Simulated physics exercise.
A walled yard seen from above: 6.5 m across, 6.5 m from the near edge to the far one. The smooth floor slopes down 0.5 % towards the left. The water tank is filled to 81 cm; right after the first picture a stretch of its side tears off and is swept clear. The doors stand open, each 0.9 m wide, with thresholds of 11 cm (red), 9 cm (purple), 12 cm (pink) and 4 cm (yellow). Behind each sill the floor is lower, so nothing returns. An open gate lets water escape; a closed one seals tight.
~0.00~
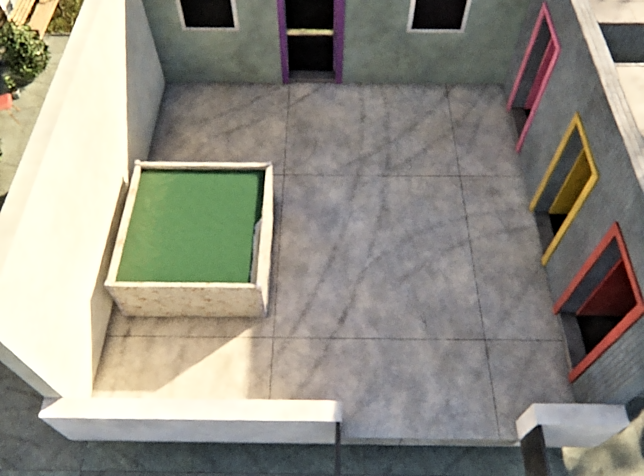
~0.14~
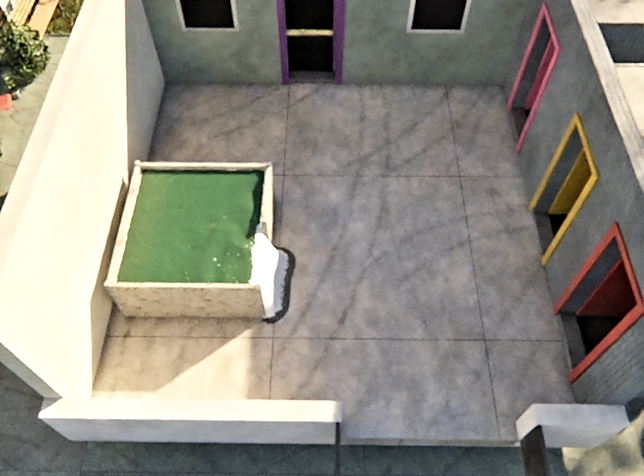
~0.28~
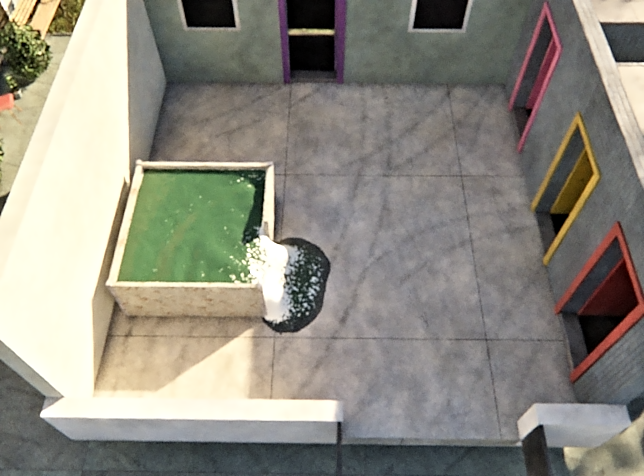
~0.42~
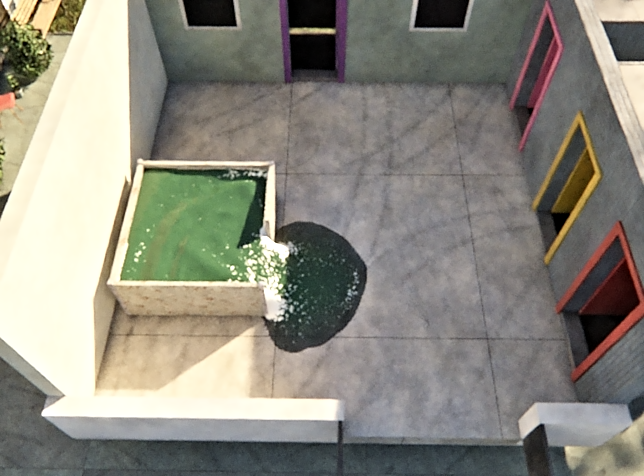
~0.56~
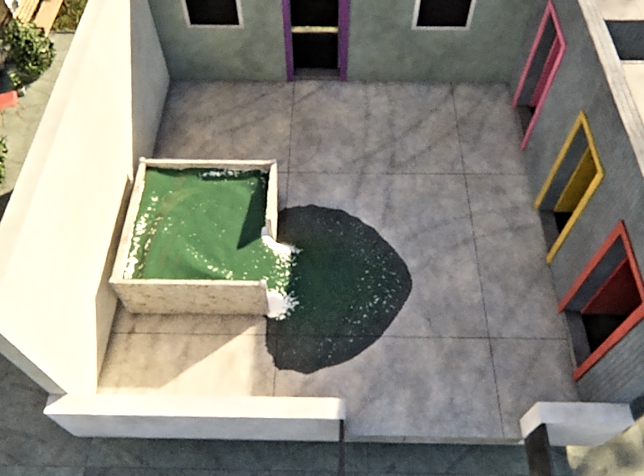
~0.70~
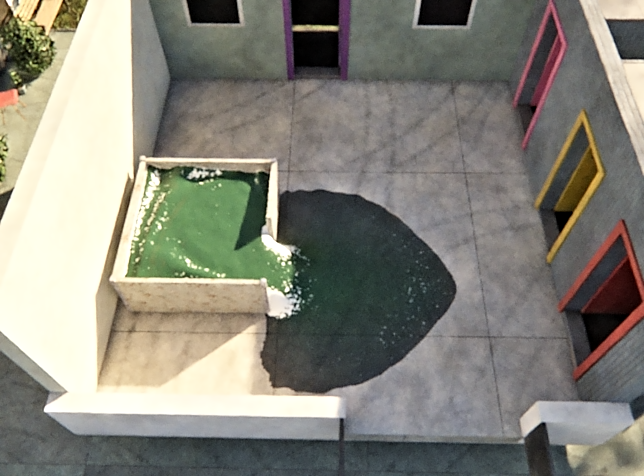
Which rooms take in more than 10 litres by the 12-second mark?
Door by door: At the red door it goes over the limit; at the purple door it stays under the limit; at the pink door it stays under the limit; at the yellow door it passes the limit.
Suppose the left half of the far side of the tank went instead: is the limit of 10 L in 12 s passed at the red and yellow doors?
Then: Red below, yellow past it.
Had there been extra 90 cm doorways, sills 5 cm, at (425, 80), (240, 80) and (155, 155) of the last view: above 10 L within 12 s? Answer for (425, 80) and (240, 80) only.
In turn: Past it, below.
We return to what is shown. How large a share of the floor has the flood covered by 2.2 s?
Some 50 per cent of it.
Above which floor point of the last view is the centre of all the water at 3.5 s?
Near (339, 260).
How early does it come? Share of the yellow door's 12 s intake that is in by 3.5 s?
About 55 per cent.
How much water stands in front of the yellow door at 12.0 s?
About 4.5 cm.
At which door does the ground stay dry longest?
The purple one.
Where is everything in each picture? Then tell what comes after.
Still water, 81 cm deep, in the water tank at (195, 224), in the first picture.
Water pours out at (263, 274) and has run 0.6 m, to (283, 252); typically 8 cm deep outside, 81 cm at the water tank's back, in the second picture.
Water pours out at (265, 275) and has run 0.9 m, to (319, 255); typically 11 cm deep outside, 81 cm at the water tank's back, in the third picture.
The front is at (359, 264), 1.4 m from the gap at (266, 274); 2.1 m2 of floor is under water; 80 cm left at the back of the water tank, in the fourth picture.
Water pours out at (268, 273) and has run 2.1 m, to (406, 288); typically 6 cm deep outside, 73 cm at the water tank's back, in the fifth picture.
Water pours out at (268, 271) and has run 2.7 m, to (450, 287); typically 5 cm deep outside, 68 cm at the water tank's back, in the sixth picture.
After 1.4 s water covers 40 % of the floor and is deepest (43 cm) near (278, 281); red door 3 cm at the sill, 1 L in, purple door not reached, pink door not reached, yellow door 2 cm at the sill, 1 L in.
After 2.2 s water covers 50 % of the floor and is deepest (35 cm) near (557, 418); red door 27 cm at the sill, 46 L in, purple door not reached, pink door not reached, yellow door 10 cm at the sill, 57 L in.
After 3.5 s water covers 55 % of the floor and is deepest (24 cm) near (277, 292); red door 18 cm at the sill, 131 L in, purple door not reached, pink door 8 cm at the sill, 0 L in, yellow door 14 cm at the sill, 171 L in.
After 7.0 s water covers 70 % of the floor and is deepest (13 cm) near (511, 92); red door 9 cm at the sill, 156 L in, purple door 3 cm at the sill, 0 L in, pink door 5 cm at the sill, 0 L in, yellow door 8 cm at the sill, 280 L in.
After 12.0 s water covers 90 % of the floor and is deepest (10 cm) near (154, 154); red door 4 cm at the sill, 156 L in, purple door 4 cm at the sill, 0 L in, pink door 6 cm at the sill, 0 L in, yellow door 4 cm at the sill, 304 L in.
